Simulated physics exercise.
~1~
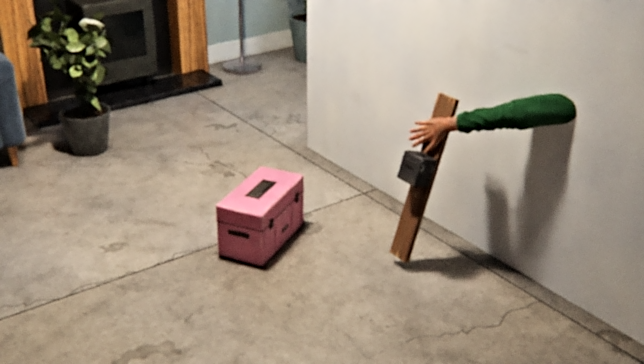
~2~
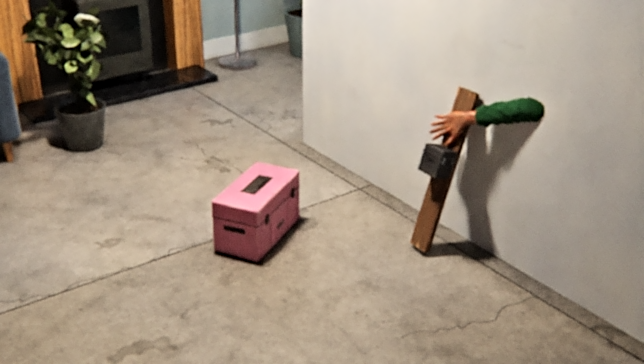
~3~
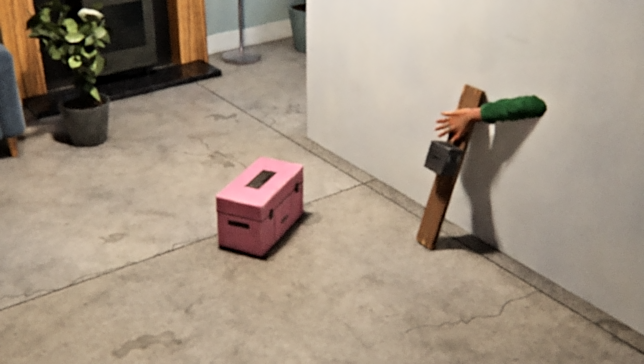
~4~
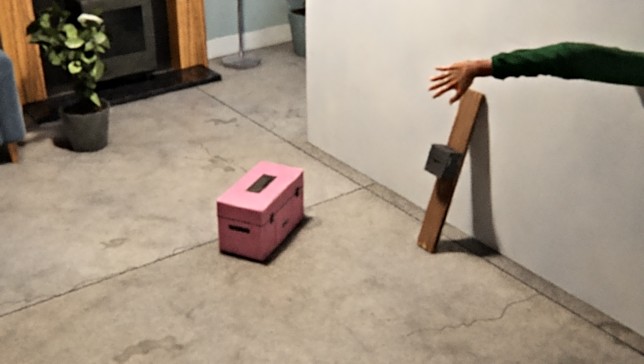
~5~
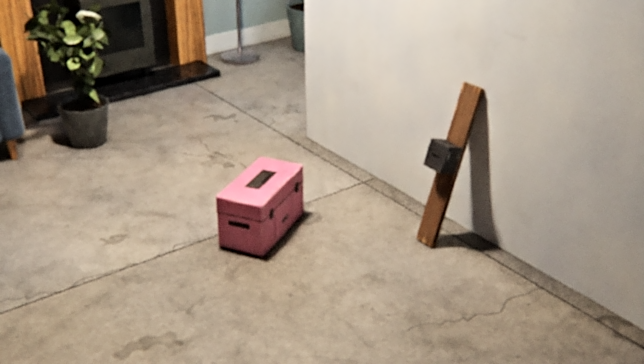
A green-sleeved arm moved a brown plank with a dark block on it slightly to the right and leaned it against the pale wall, then let go and drew back, leaving the plank propped up near a pink toolbox that stayed put.
